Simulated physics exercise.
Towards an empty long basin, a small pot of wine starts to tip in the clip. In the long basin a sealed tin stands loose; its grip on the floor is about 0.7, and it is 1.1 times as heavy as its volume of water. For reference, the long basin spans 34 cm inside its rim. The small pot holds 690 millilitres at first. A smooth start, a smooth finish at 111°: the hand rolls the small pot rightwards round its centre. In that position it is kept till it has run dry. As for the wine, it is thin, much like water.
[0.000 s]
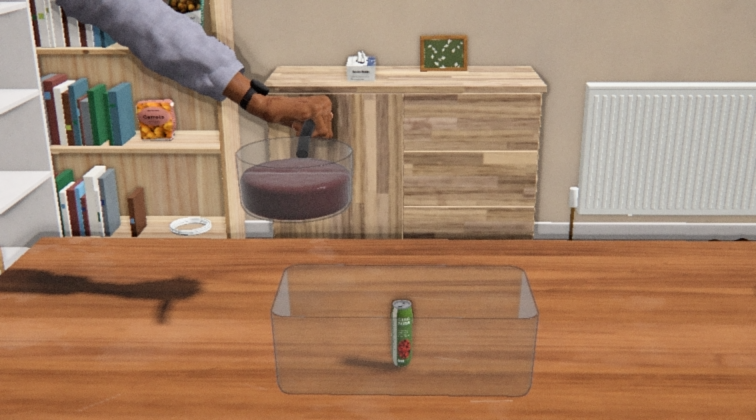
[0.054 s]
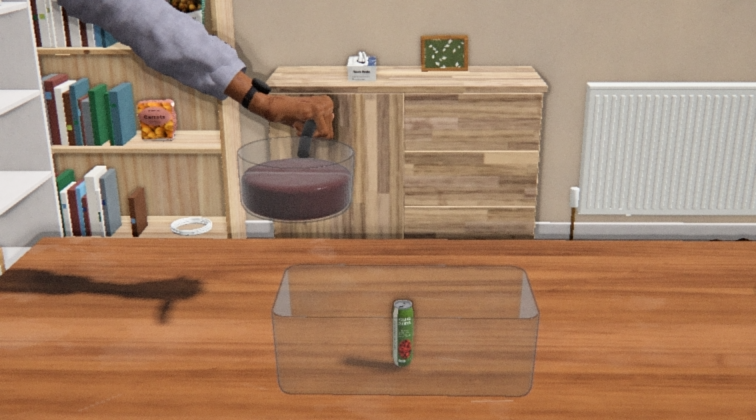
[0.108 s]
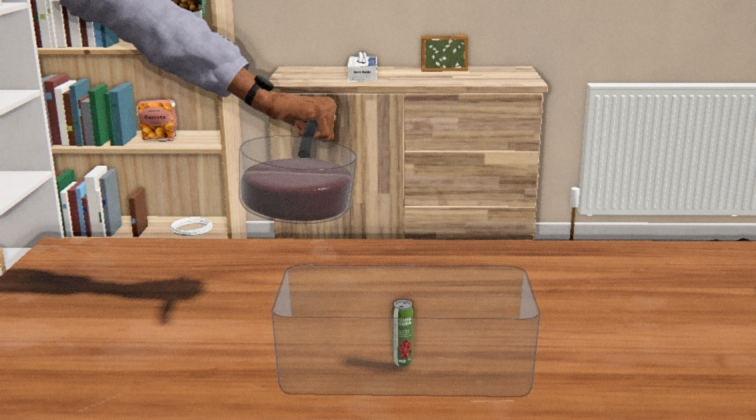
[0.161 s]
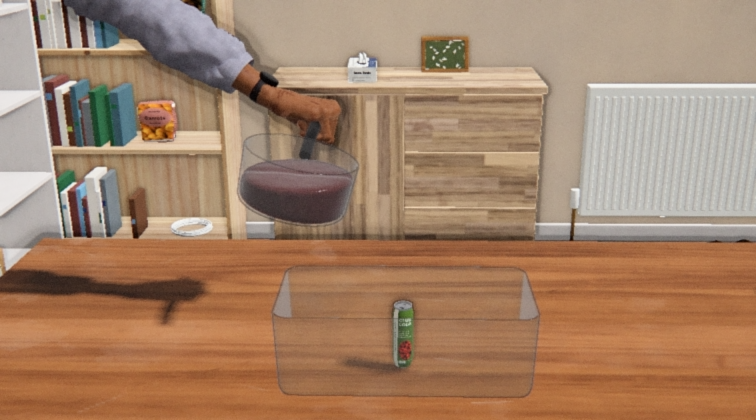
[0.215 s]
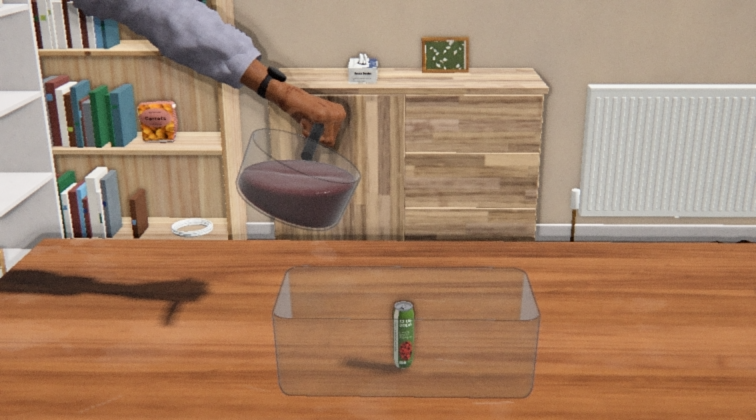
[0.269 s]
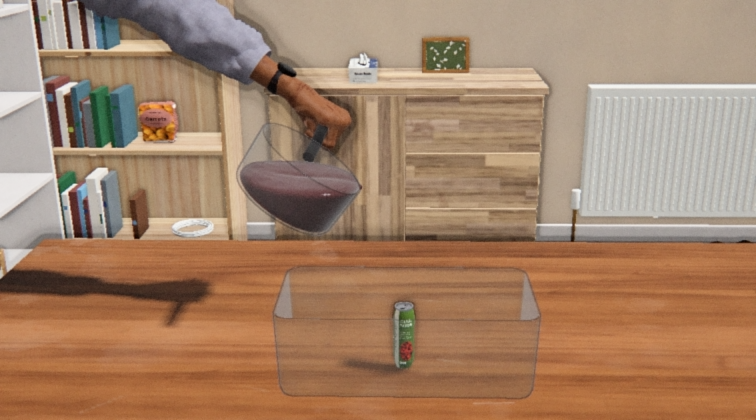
At the start, a hand holds a clear pot of dark reddish wine level above a wooden table, over the left part of a long transparent basin with a green tin inside. The hand then slowly rolls the pot rightwards, lowering its right rim until the wine reaches it.
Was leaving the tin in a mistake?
Yes: Odds are it is tipped over.
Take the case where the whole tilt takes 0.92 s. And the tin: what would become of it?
The tin would overturn.
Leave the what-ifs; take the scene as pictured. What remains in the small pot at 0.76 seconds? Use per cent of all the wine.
4 in a hundred, give or take.
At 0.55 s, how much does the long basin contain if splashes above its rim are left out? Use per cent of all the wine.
Roughly 28 percent.
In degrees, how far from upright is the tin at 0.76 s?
About 5 degrees.
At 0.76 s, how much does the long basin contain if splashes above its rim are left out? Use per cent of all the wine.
88 per cent or thereabouts.
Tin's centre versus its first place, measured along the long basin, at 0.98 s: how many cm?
Roughly 9 cm.
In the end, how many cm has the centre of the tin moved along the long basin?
The middle of the tin ends some 8.5 cm along the basin.
After 0.55 s the tilt is 98° and 25 per cent is still to pour; the tin stands where it began.
After 0.76 s the tilt is 111° and 4 per cent is still to pour; the tin leans 5°.
After 0.98 s the tilt is 111° and 0 per cent is still to pour; the tin lies on its side.
After 1.21 s the tilt is 111° and 0 per cent is still to pour; the tin lies on its side.
In the end the tin lies on its side.
